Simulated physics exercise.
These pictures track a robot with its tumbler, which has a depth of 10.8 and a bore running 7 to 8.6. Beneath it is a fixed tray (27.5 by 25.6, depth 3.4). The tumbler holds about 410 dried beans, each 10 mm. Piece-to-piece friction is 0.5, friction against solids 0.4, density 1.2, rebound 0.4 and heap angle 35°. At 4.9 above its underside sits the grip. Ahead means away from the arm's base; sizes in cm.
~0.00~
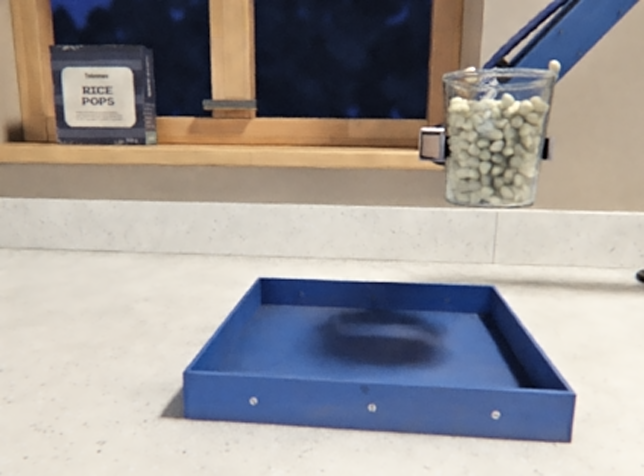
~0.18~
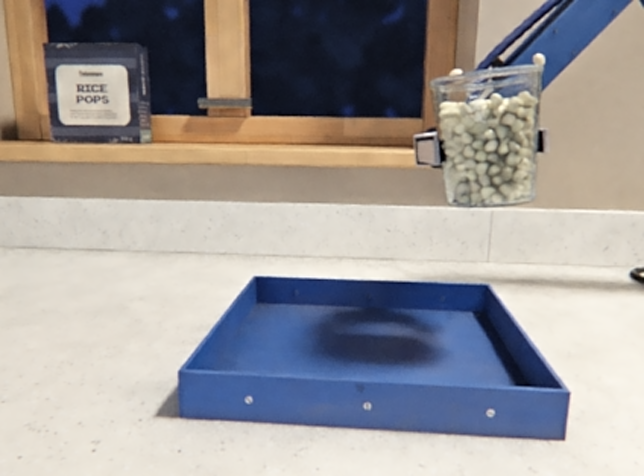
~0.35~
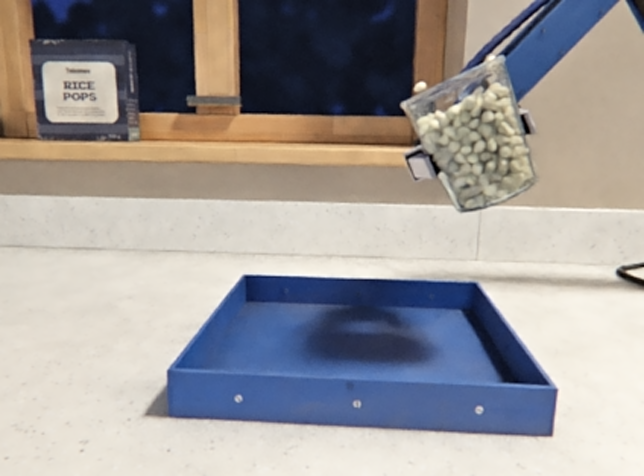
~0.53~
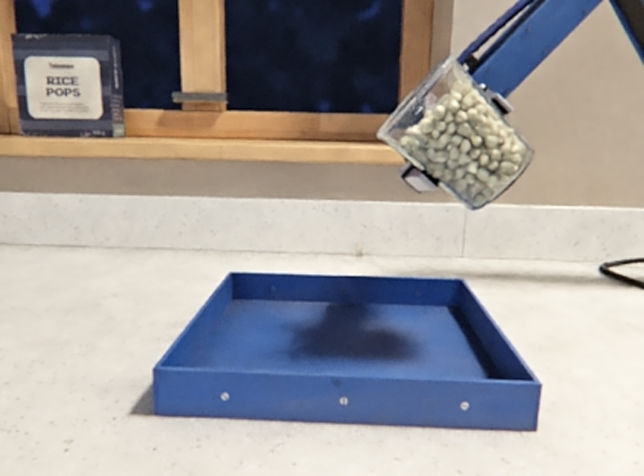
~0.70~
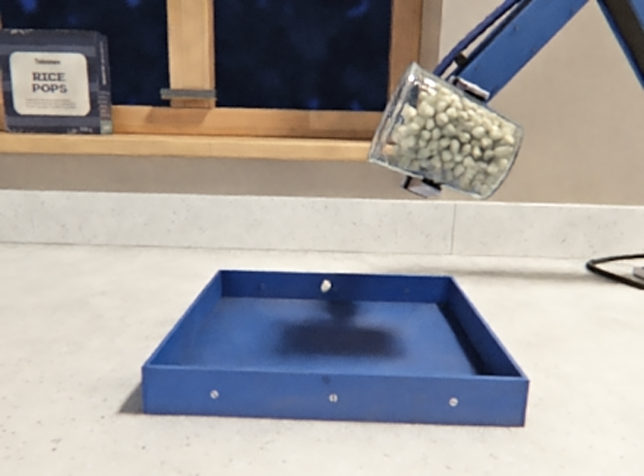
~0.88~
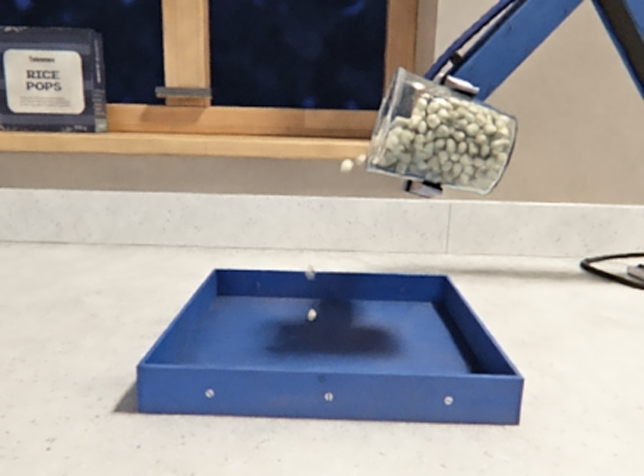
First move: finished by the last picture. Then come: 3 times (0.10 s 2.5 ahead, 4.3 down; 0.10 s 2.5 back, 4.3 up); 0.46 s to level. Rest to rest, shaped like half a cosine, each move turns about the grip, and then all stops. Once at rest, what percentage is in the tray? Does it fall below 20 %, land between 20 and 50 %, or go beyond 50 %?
It lands between 20 and 50 %.
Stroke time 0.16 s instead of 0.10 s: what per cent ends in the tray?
In that case some 5 per cent.
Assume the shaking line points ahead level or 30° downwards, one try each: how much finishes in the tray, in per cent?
Some 65 and 45 per cent.
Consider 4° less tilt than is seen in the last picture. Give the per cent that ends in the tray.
Estimate: Around 20 per cent.
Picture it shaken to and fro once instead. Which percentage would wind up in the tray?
That would give close to 10 percent.
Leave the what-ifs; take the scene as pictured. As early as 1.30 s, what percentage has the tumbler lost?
Near 15 per cent so far.
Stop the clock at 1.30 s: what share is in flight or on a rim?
Logged share: Close to 7 per cent.
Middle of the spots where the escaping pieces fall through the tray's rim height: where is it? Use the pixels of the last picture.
Estimated centre near (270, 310) in pixels.
By 1.30 s, tilted 75° forward, highest piece 23 above the table; 340 in the tumbler, 42 in the tray, 27 in flight or on a rim.
By 1.73 s, tilted 33° forward, highest piece 24 above the table; 291 in the tumbler, 109 in the tray, 5 on the table or floor, 4 in flight or on a rim.
By 2.14 s, level, highest piece 25 above the table; 291 in the tumbler, 113 in the tray, 5 on the table or floor.
By 3.19 s, level, highest piece 25 above the table; 291 in the tumbler, 113 in the tray, 5 on the table or floor.
Final count, 291 in the tumbler, 113 in the tray, 5 on the table or floor. That is 28 % in the tray.
